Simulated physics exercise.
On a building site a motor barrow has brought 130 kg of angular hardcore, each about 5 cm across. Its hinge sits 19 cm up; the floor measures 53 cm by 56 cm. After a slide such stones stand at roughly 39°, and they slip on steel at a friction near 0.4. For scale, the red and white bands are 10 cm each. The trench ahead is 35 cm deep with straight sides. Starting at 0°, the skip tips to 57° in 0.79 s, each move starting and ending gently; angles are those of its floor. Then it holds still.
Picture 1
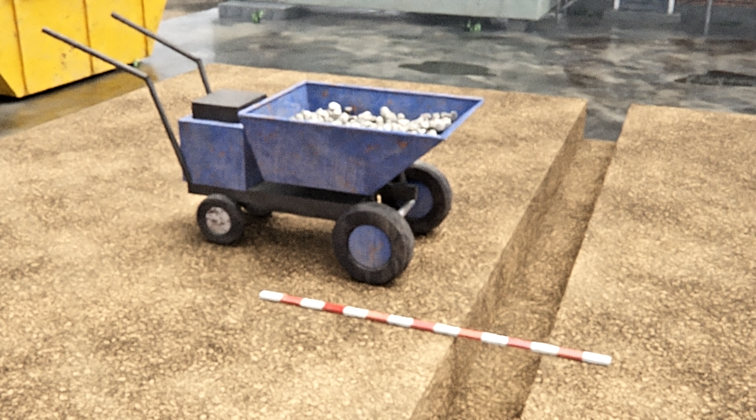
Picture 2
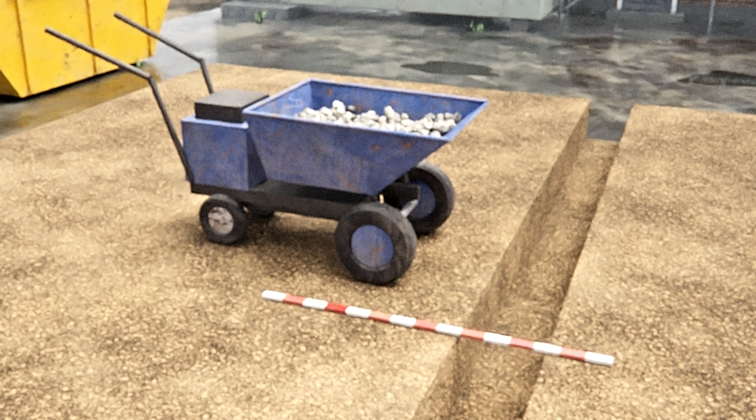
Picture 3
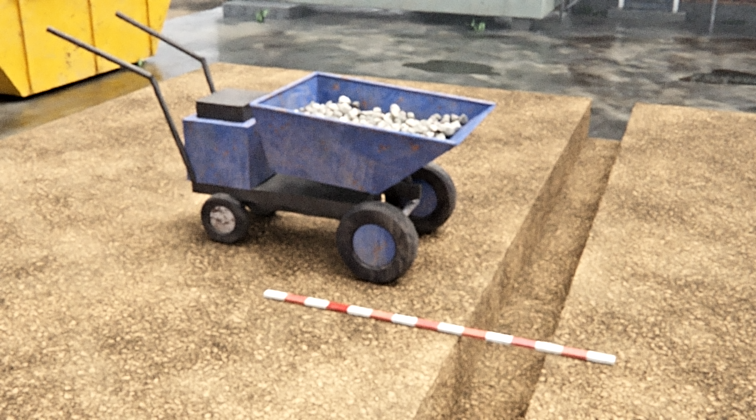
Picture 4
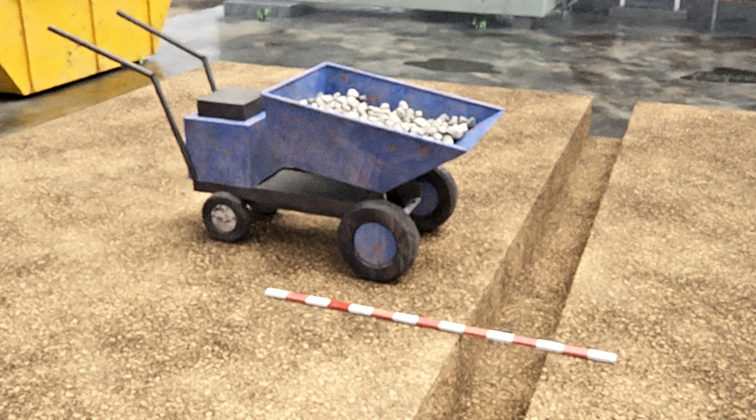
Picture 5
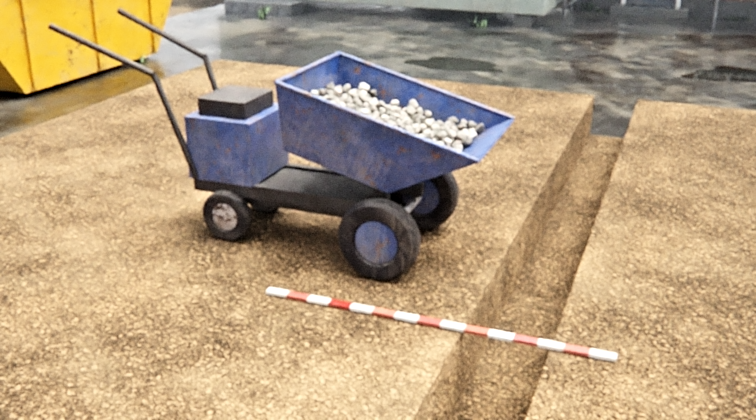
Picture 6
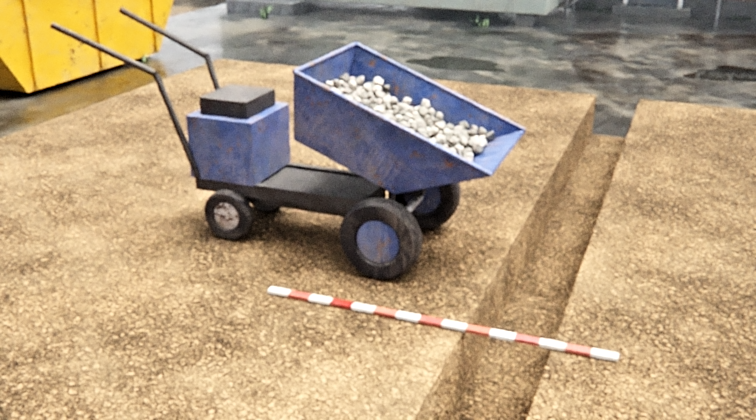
A blue motor barrow loaded with pale grey stones stands on gravelly brown ground, seen from above and to one side, with a yellow skip at upper left and wet paving behind. A straight-sided trench runs along its right, and a red-and-white banded pole lies across the near end. The barrow's tray tilts gradually forward to the right, its rear rising, while the wheels and view stay almost still.
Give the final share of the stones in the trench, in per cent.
Roughly 48 per cent ends in the trench.
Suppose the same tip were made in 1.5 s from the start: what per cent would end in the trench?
In that case some 45 per cent.
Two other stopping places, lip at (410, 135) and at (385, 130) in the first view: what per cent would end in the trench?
First some 55, then 50 per cent.
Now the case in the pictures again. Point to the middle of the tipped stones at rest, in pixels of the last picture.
Around (549, 326).
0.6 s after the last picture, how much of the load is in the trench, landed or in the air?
Some 5 per cent.
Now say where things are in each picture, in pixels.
In the first picture, lip at (443, 139), floor tilted 0°, highest stones at (435, 125).
In the second picture, lip at (448, 141), floor tilted 1°, highest stones at (383, 120).
In the third picture, lip at (456, 145), floor tilted 4°, highest stones at (343, 110).
In the fourth picture, lip at (467, 151), floor tilted 9°, highest stones at (335, 101).
In the fifth picture, the skip is at 15°, its lip at (478, 161); the top of the load is at (341, 92).
In the sixth picture, lip at (491, 175), floor tilted 22°, highest stones at (351, 85).
Then, 0.3 s after the last picture the floor is at 48°, 100 % in the skip; the foremost stones are at (503, 194).
Then, 0.6 s after the last picture the floor is at 57°, 97 % in the skip, 3 % in the trench; the foremost stones are at (549, 247).
Then, 0.9 s after the last picture the floor is at 57°, 69 % in the skip, 23 % in the trench, 9 % past the trench; the foremost stones are at (625, 287).
Then, 2.9 s after the last picture the floor is at 57°, 41 % in the skip, 48 % in the trench, 12 % past the trench; the foremost stones are at (695, 294).
